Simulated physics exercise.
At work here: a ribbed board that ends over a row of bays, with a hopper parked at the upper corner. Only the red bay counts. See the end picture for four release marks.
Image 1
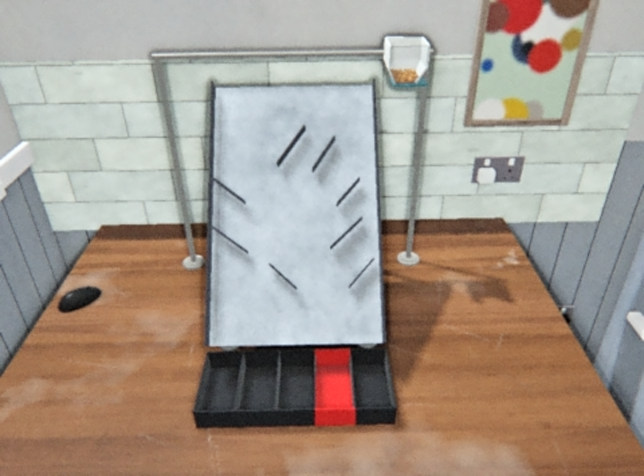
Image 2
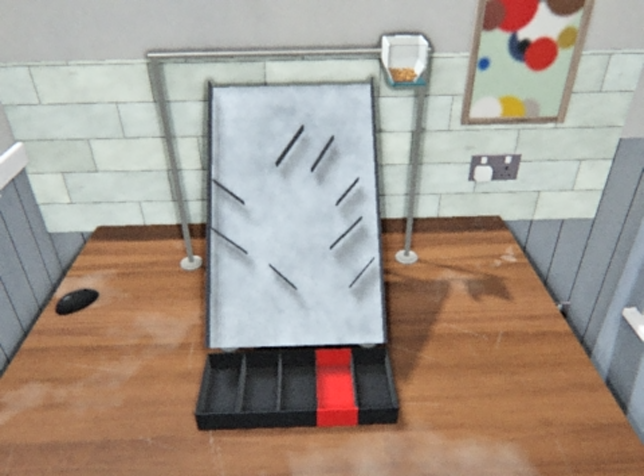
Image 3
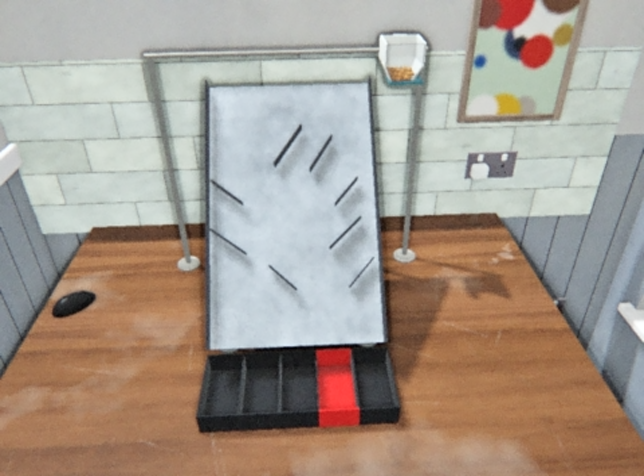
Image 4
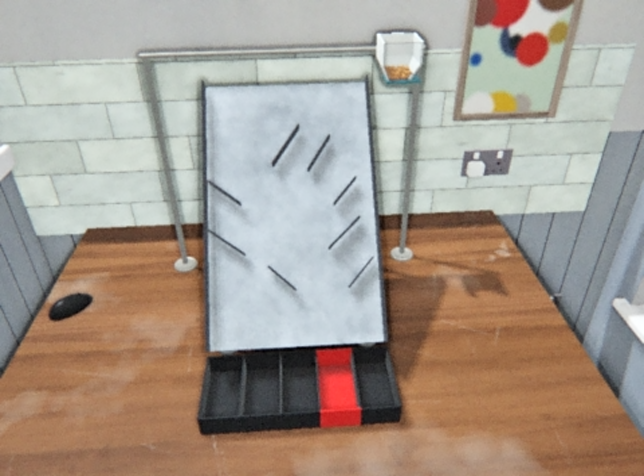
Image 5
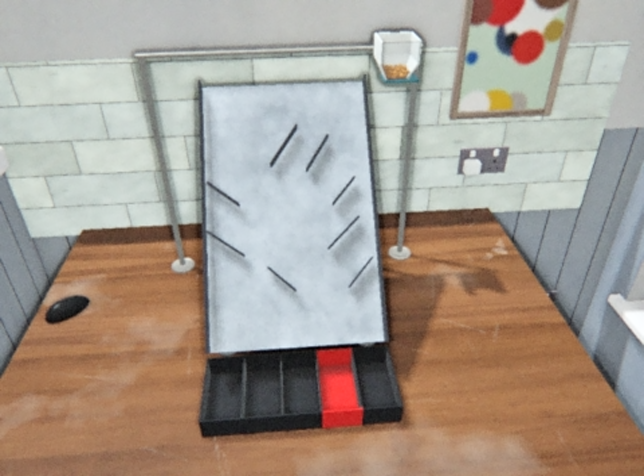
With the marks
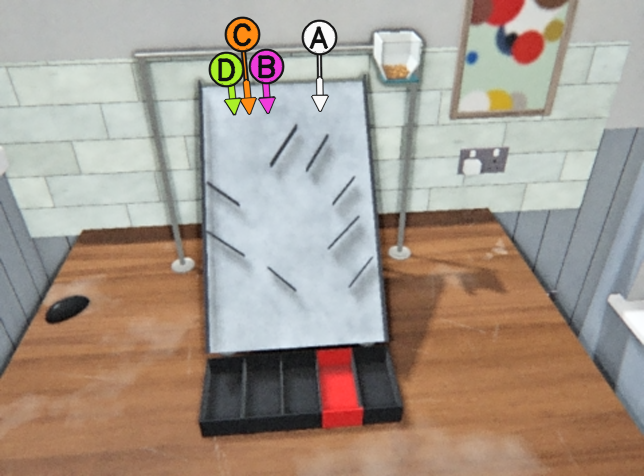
A tilted pale grey board with thin dark ribs stands on a brown wooden table, seen from the front and slightly above, against pale green tiles. Below it sits a black tray with one red bay right of centre, while a metal frame behind holds a small clear hopper of orange-brown pieces at upper right. Nothing on the table moves; only the camera drifts slightly, shifting the view.
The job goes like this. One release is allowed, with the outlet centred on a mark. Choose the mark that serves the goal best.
It is A.
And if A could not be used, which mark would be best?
It is D.
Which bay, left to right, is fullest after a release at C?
The second.
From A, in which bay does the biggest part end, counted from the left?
The fourth from the left.
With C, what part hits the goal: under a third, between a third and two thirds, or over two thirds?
Mark C gives under a third.
On the marked copy, mark A meets the board at (320, 105); mark B meets the board at (267, 107); mark C meets the board at (248, 108); mark D meets the board at (233, 108).
With A, roughly half in the red bay, roughly a third in other bays, about a tenth outside the box.
With B, about a tenth in the red bay, roughly two thirds in other bays, roughly a quarter outside the box.
With C, about a tenth in the red bay, roughly two thirds in other bays, roughly a quarter outside the box.
With D, roughly a third in the red bay, roughly a third in other bays, roughly a quarter outside the box.
